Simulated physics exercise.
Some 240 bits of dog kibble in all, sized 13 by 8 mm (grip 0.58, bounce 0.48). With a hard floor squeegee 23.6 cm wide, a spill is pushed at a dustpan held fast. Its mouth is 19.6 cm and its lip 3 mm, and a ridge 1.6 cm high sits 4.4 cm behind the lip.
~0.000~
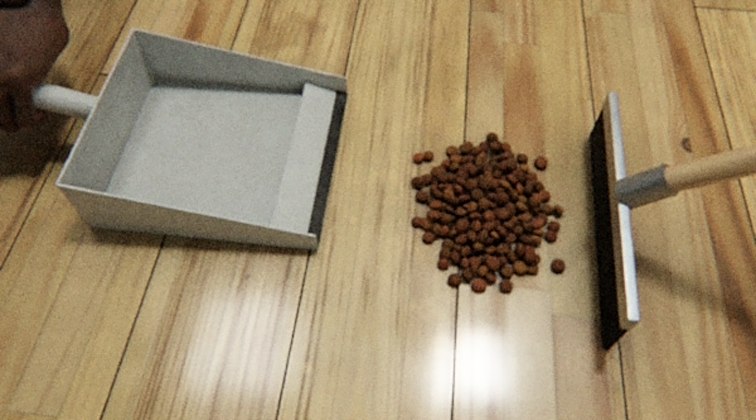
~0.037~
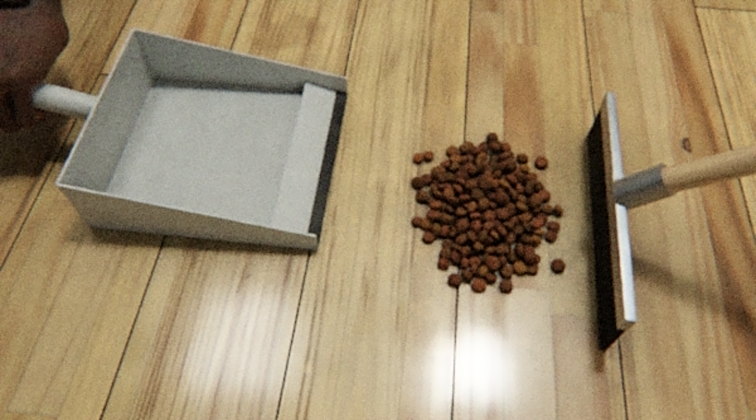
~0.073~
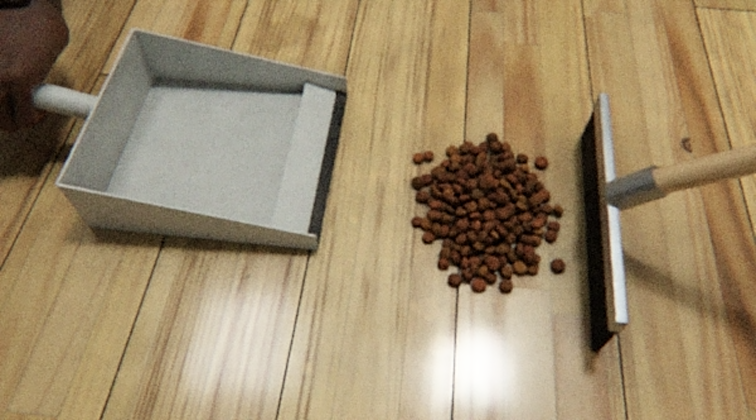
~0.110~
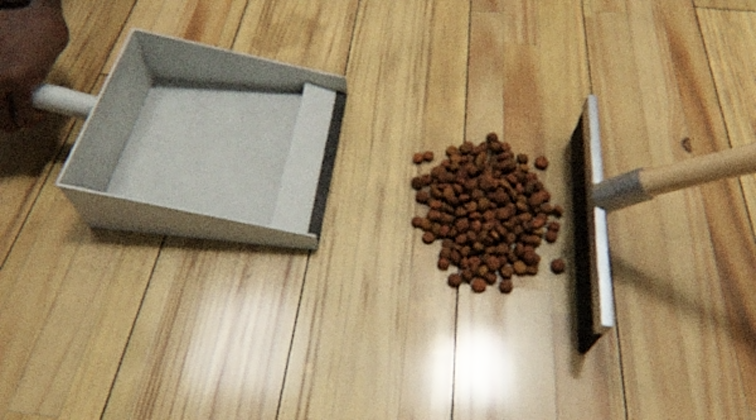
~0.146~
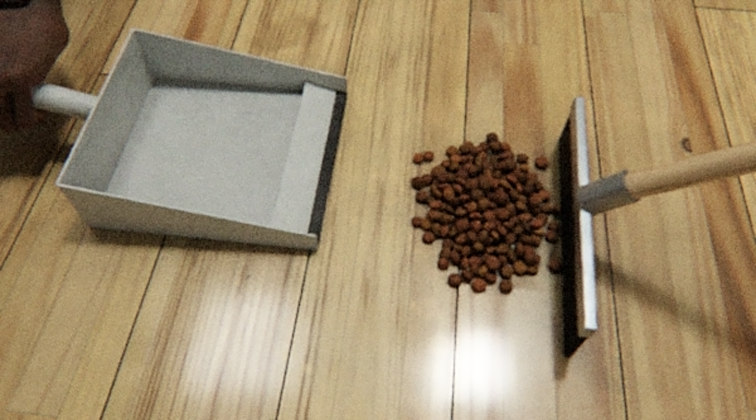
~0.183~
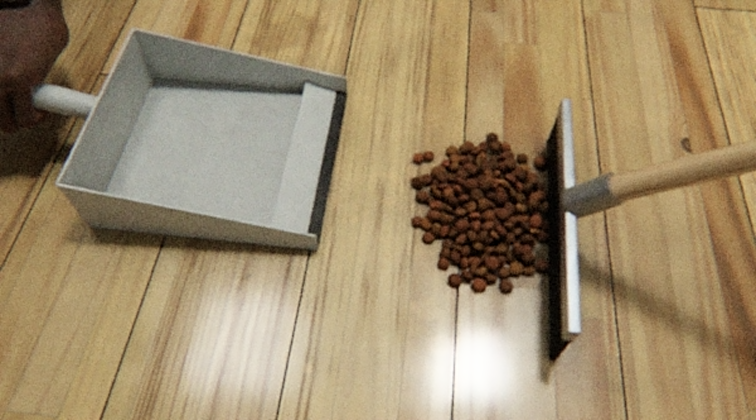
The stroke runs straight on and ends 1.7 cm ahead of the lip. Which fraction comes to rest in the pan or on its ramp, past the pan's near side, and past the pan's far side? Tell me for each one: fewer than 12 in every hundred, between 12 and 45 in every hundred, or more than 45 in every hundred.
Pan - between 12 and 45 in every hundred; near side - between 12 and 45 in every hundred; far side - fewer than 12 in every hundred.
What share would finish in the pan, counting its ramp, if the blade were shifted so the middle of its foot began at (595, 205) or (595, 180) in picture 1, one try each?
About 35 and 35 per cent.
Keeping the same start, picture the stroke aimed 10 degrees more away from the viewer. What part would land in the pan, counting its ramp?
Under that change, roughly 40 in a hundred.
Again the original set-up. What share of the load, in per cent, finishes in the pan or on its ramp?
That works out at about 30 percent.
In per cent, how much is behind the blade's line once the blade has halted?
Close to 15 percent.
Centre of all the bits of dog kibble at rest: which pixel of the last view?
Est. centre at rest: (321, 212) px.
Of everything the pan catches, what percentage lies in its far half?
10 per cent.
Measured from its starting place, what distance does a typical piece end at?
Near 16 cm.
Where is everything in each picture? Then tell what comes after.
Blade from (628, 322) to (609, 103), moved 0.0 cm, 0 of the pieces shifted so far; middle of the pieces at (484, 203); pan at (210, 153), in the first picture.
Blade from (625, 322) to (607, 104), moved 0.2 cm, 0 of the pieces shifted so far; middle of the pieces at (484, 203), in the second picture.
Blade from (617, 324) to (600, 105), moved 0.9 cm, 0 of the pieces shifted so far; middle of the pieces at (484, 203), in the third picture.
Blade from (602, 327) to (589, 107), moved 2.1 cm, 0 of the pieces shifted so far; middle of the pieces at (484, 203), in the fourth picture.
Blade from (587, 330) to (576, 109), moved 3.4 cm, 0 of the pieces shifted so far; middle of the pieces at (484, 203), in the fifth picture.
Blade from (570, 333) to (563, 110), moved 4.7 cm, 17 of the pieces shifted so far; middle of the pieces at (483, 203); pan at (210, 153). The blade's pace is about 0.36 m/s, heading 18 degrees towards the viewer's side, in the sixth picture.
After 0.47 s, middle of the blade 12 cm from the lip; 0 % over the lip, far side 0 %, near side 20 %.
After 0.66 s, middle of the blade 5 cm from the lip; 5 % over the lip, far side 0 %, near side 30 %.
Then, at 0.96 s, middle of the blade 2 cm from the lip; 30 % over the lip, far side 0 %, near side 35 %.
By 1.3 s all is still; pan 30 %, near side 35 %, far side 0 %, in front of the lip or behind the blade 40 %.
